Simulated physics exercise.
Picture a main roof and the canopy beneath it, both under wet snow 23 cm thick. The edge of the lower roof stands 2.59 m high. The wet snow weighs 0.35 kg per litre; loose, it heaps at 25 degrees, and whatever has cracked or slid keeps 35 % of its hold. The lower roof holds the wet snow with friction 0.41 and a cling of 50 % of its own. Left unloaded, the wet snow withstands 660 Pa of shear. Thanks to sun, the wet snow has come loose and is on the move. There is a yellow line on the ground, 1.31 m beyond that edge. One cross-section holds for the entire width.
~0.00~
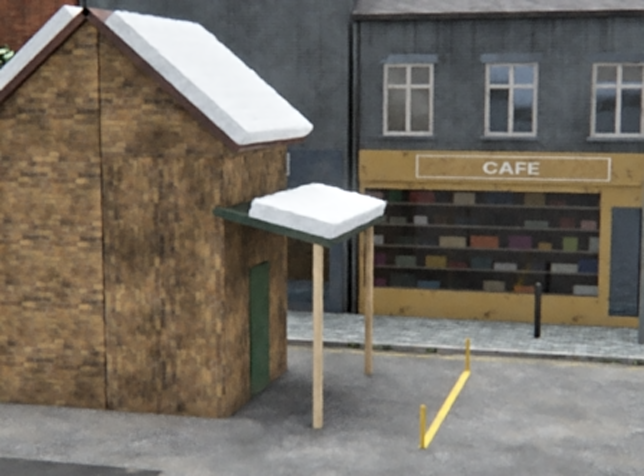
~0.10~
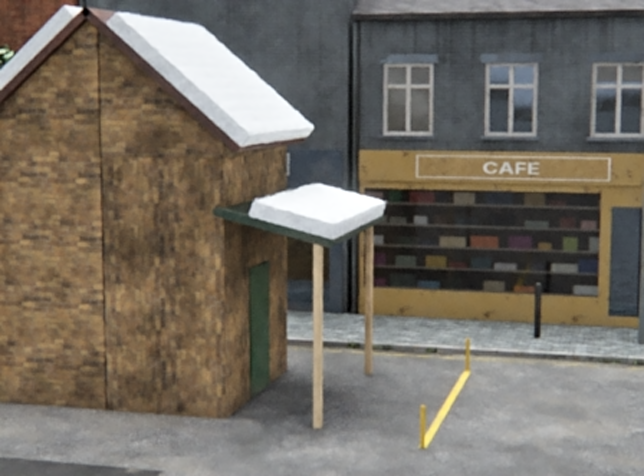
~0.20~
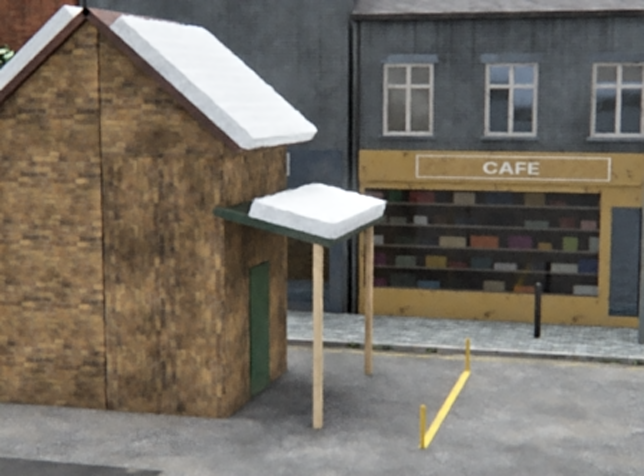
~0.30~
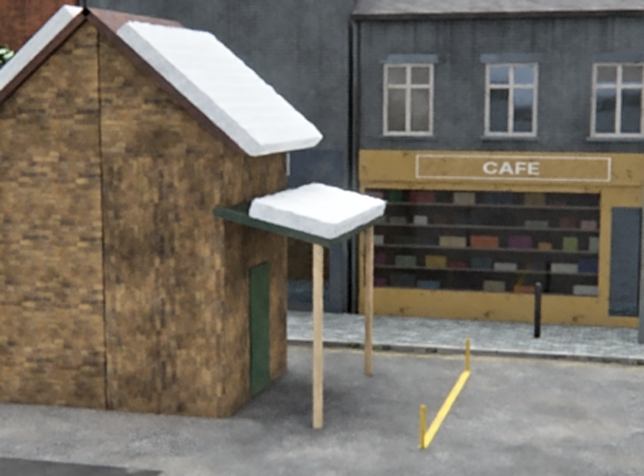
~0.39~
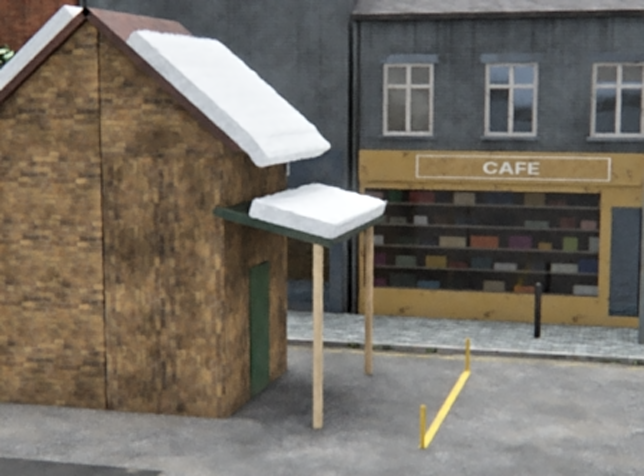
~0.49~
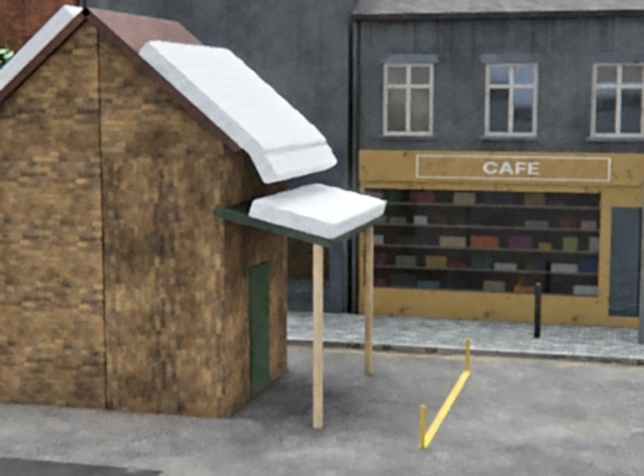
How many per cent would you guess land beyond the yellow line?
I would say 53 percent.
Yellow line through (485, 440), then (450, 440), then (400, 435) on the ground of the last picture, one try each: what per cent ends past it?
About 30 %, 45 %, 65 %.
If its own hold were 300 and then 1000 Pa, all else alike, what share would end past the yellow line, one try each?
First 60 %, second 40 %.
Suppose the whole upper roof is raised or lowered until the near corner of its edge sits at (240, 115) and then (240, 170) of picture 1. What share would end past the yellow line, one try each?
In that order: 55 %, 35 %.
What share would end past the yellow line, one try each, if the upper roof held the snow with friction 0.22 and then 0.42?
Roughly 45 per cent first, roughly 30 per cent second.
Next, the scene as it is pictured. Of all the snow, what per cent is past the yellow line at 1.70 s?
I'd put it at close to 40 in a hundred.
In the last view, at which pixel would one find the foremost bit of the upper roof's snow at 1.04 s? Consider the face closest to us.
Position: About (367, 235).
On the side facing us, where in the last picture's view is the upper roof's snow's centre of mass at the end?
Somewhere near (467, 407).
After 1.04 s, none is below the lower edge and 0 % is past the line.
After 1.70 s, 66 % is below the lower edge and 39 % is past the line.
After 2.35 s, 75 % is below the lower edge and 54 % is past the line.
After 3.00 s, 75 % is below the lower edge and 53 % is past the line.
After 3.10 s, at the end, 75 % is below the lower edge and 53 % is past the line.
